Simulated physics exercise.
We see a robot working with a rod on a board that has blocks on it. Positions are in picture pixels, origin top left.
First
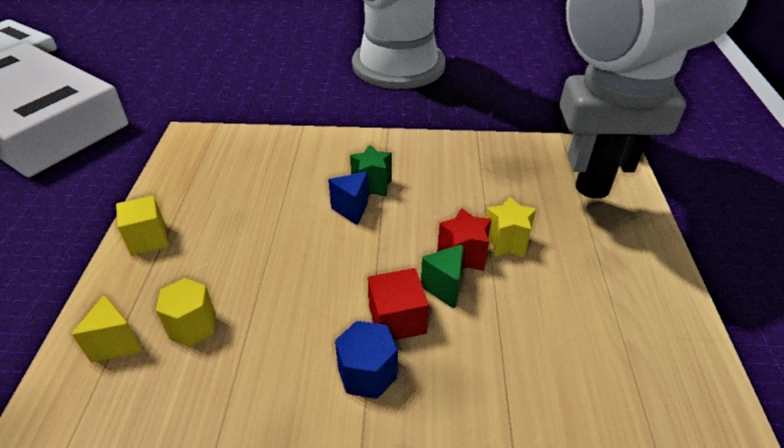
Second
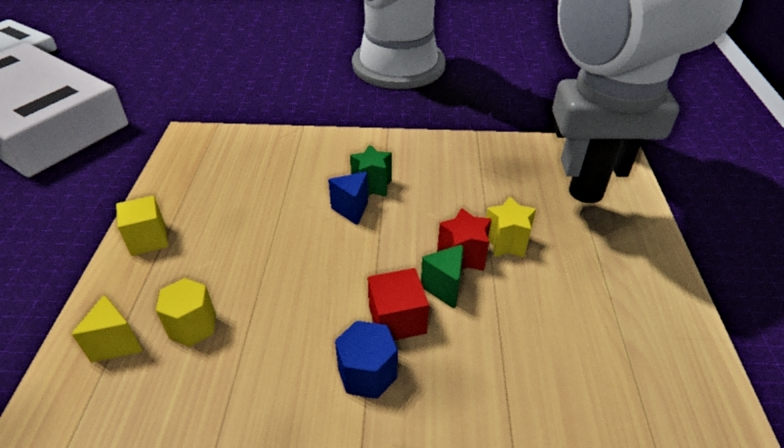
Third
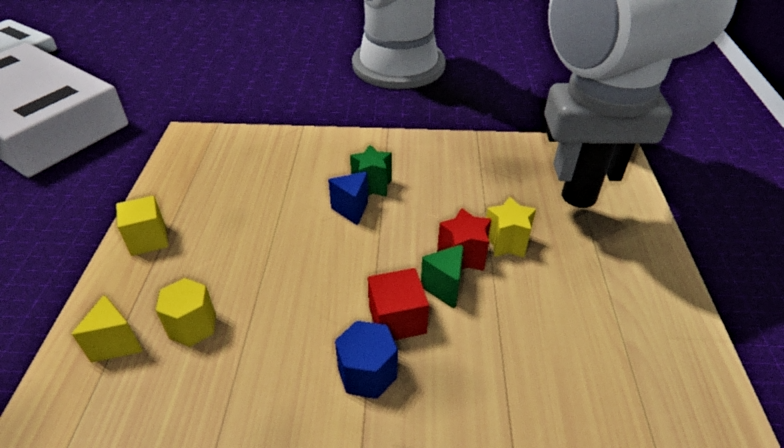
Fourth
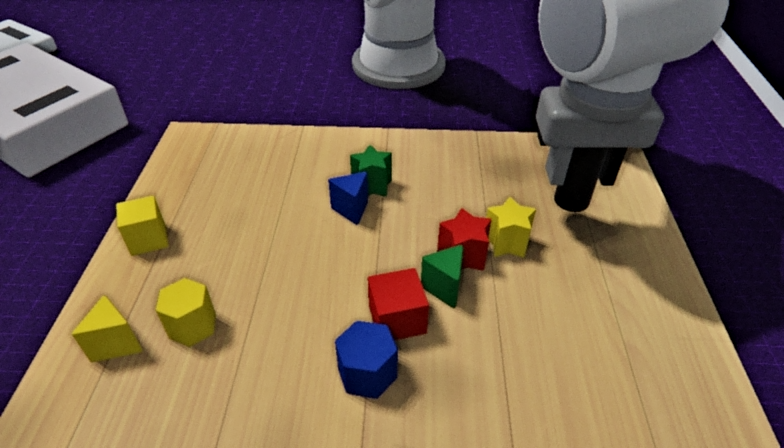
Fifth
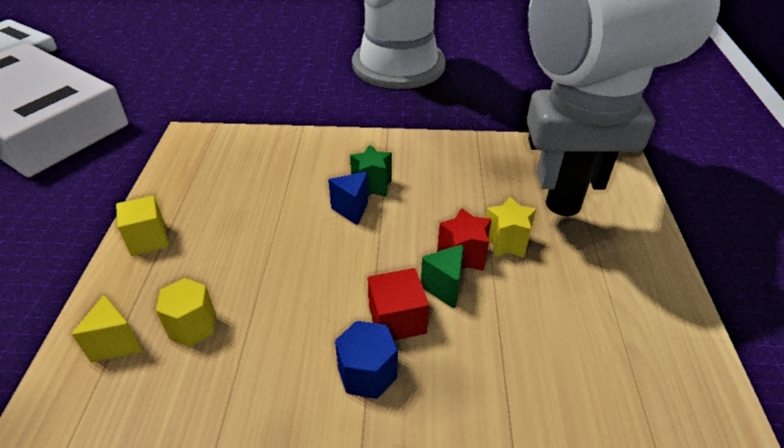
On a wooden board scattered with red, blue, green and yellow blocks, a robot arm moves its dark rod slightly left and toward the viewer, nearing the yellow star on the right, while all the blocks stay still.
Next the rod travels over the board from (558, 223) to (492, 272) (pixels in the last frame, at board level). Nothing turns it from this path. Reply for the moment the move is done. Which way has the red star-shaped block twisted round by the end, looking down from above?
Top view: Counterclockwise.
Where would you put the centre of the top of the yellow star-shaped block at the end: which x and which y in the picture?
I'd guess (465, 227).
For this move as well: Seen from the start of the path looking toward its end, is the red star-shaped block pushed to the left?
No, I don't think so.
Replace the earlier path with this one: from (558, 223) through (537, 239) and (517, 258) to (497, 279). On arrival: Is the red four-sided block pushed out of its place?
I believe not.
On the path given first. One third of the way, rod at (542, 221); yellow star-shaped block at (504, 216).
Two thirds of the way, rod at (518, 238); red star-shaped block at (436, 225), turned 20° anticlockwise; yellow star-shaped block at (479, 222), turned 50° clockwise.
At the end, rod at (495, 255); green three-sided block still; red star-shaped block at (422, 222), turned 30° anticlockwise; yellow star-shaped block at (465, 227), turned 90° clockwise.
